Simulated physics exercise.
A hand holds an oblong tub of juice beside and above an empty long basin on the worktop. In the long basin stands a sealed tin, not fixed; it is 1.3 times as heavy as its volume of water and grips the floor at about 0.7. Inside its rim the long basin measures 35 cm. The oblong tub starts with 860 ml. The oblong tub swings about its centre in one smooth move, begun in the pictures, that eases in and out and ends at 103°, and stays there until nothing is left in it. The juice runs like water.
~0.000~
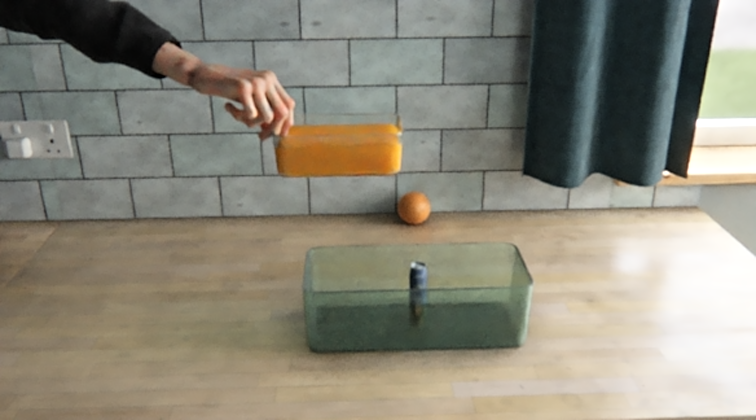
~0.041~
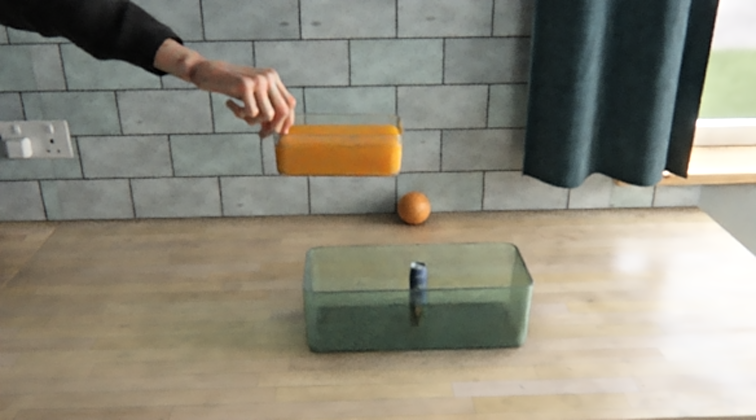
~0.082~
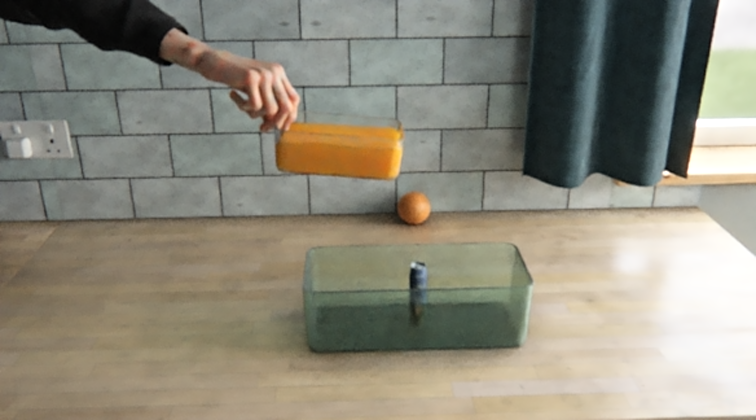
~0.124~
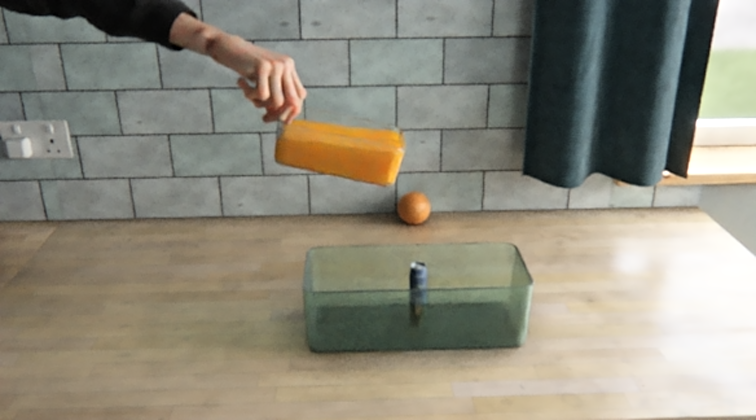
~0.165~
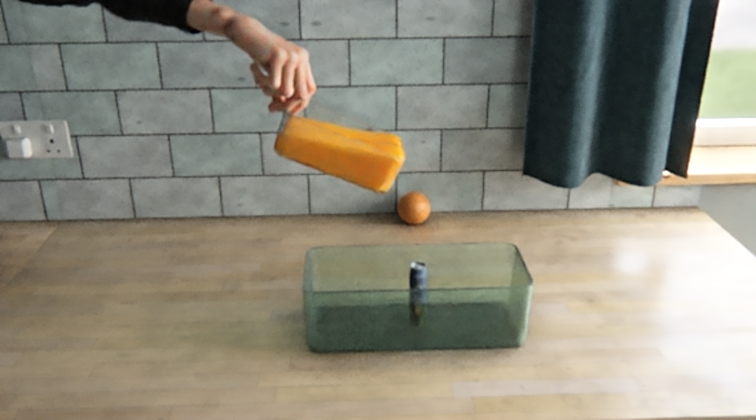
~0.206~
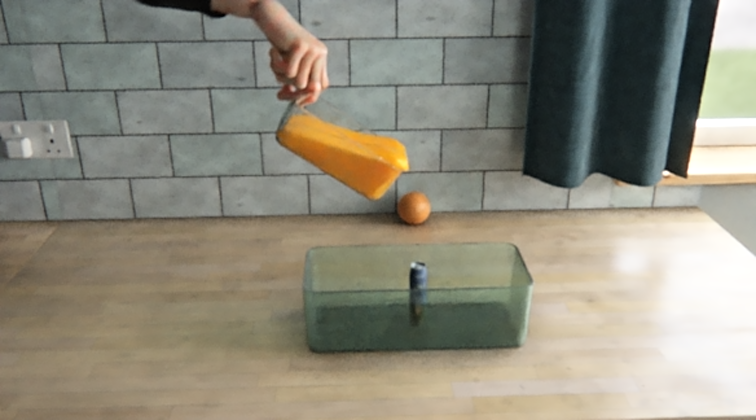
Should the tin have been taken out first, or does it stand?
It remains upright.
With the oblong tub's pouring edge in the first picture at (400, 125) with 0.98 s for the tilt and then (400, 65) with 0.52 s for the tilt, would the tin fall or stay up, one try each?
First it remains upright; then it stays up.
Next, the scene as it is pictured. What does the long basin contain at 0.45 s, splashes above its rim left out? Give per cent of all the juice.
Some 24 per cent.
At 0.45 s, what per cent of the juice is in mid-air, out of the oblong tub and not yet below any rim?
Some 66 per cent.
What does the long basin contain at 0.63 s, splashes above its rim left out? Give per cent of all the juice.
Some 78 per cent.
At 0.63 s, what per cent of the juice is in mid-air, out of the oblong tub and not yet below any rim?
About 12 per cent.
Then, 0.45 s in, the tilt is 98° and 10 per cent is still to pour; the tin stands where it began.
Then, 0.63 s in, the tilt is 103° and 3 per cent is still to pour; the tin stands where it began.
Then, 0.82 s in, the tilt is 103° and 0 per cent is still to pour; the tin stands where it began.
Then, 1.02 s in, the tilt is 103° and 0 per cent is still to pour; the tin stands where it began.
Finally, the tin stands where it began.
